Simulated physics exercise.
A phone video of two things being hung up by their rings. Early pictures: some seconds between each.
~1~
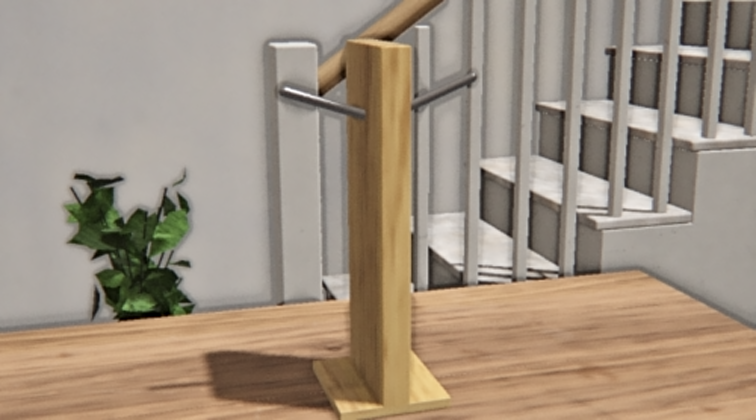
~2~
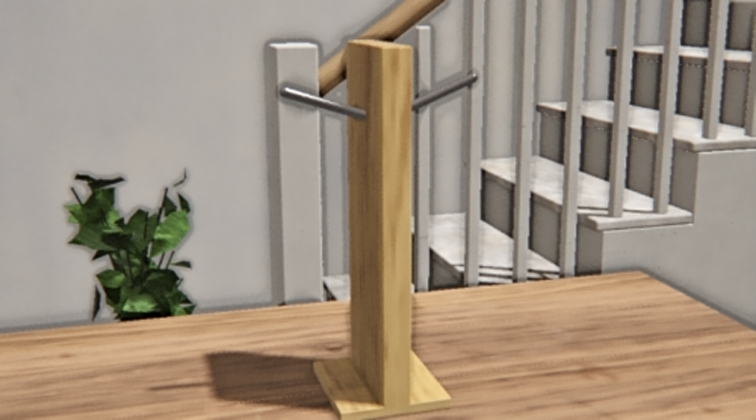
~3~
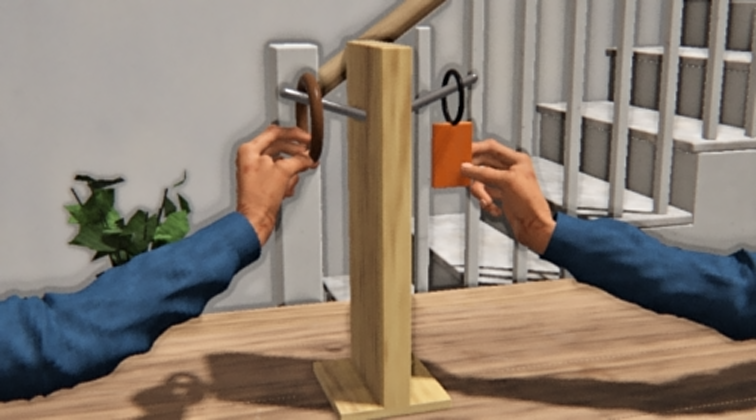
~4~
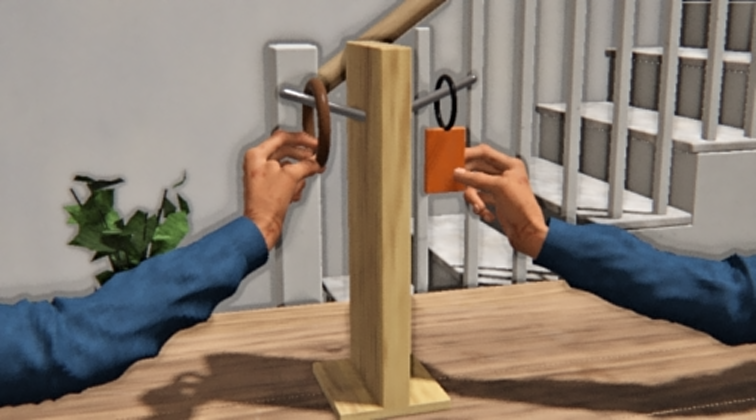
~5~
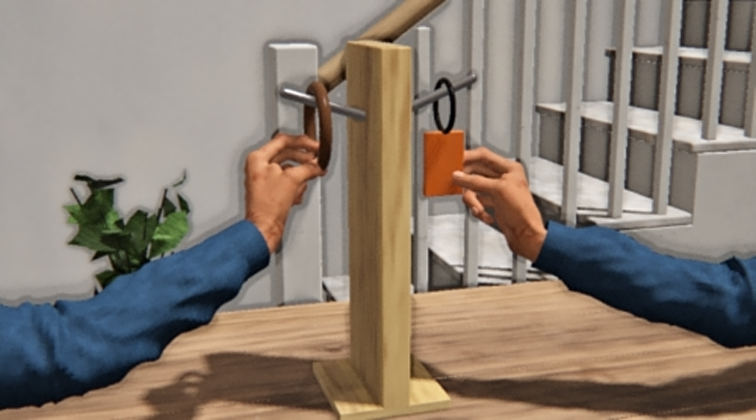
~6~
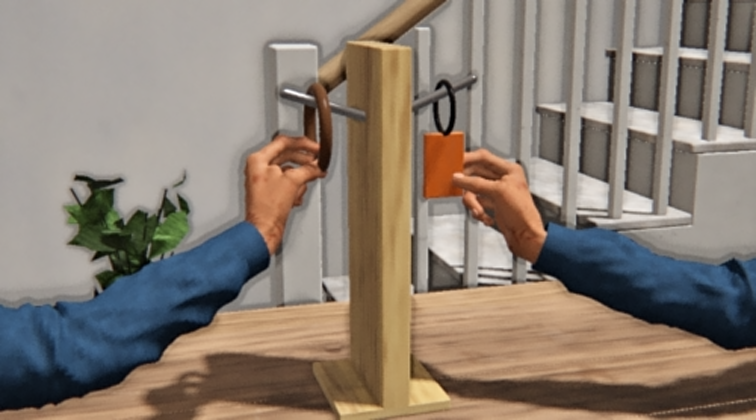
To begin with, a wooden stand with a metal peg on each side sits empty on a table before a staircase. Two hands then appear, the left holding a brown ring and the right an orange tag by its black loop, both around the pegs. They shift slightly inward, then stay nearly still, hands still gripping.
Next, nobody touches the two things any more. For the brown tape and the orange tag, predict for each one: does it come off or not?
Prediction - the brown tape: No, it stays; the orange tag: No, it stays.
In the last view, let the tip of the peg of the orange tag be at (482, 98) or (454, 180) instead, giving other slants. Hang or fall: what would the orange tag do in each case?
First it stays put, and the next time it goes down.
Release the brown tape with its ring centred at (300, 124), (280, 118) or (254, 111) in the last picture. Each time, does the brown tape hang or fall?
Try by try, it stays on its peg; slips down; falls.
Then, 0.40 s past the last view, brown tape at rest near (316, 130); orange tag moving near (441, 142).
Then, 1.04 s past the last view, brown tape at rest near (317, 130); orange tag travelled a little near (428, 147).
Finally, the brown tape remains hooked, near (317, 130); the orange tag remains hooked, near (413, 154).
